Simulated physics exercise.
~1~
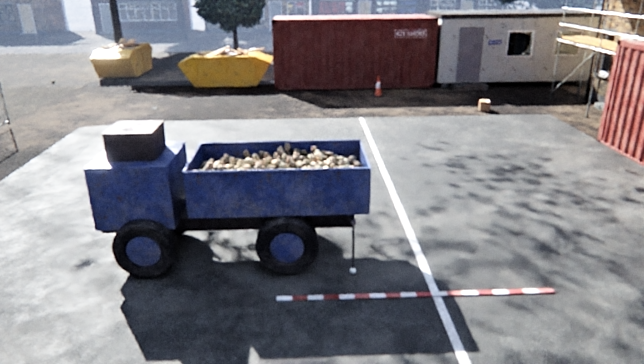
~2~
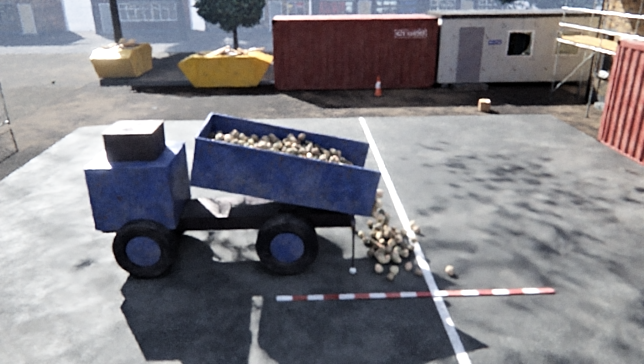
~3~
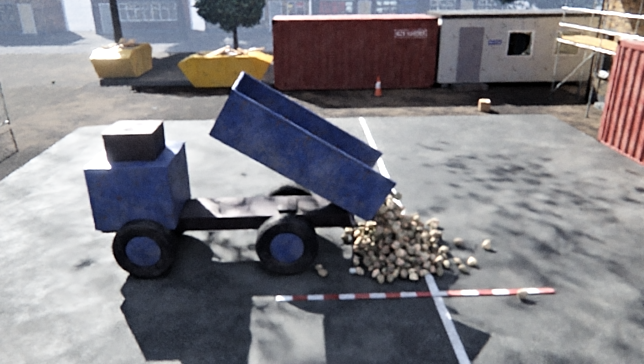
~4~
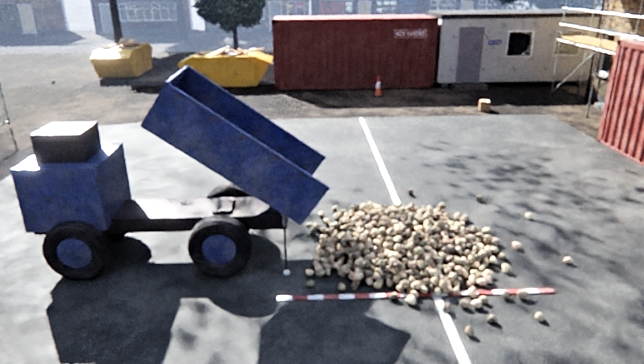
A blue tipping truck loaded with pale rounded stones stands side-on in a paved yard, seen from slightly above, its cab to the left. A white line crosses the ground behind it, a red-and-white striped pole lies nearby, and yellow skips, a red container and a pale cabin stand beyond. The bed tilts up at its cab end, and stones start spilling from the right end. It rises steeper, and the heap spreads across the line. The truck then moves left, bed still raised, leaving a broad pile straddling the line, with a few stones scattered to the right.
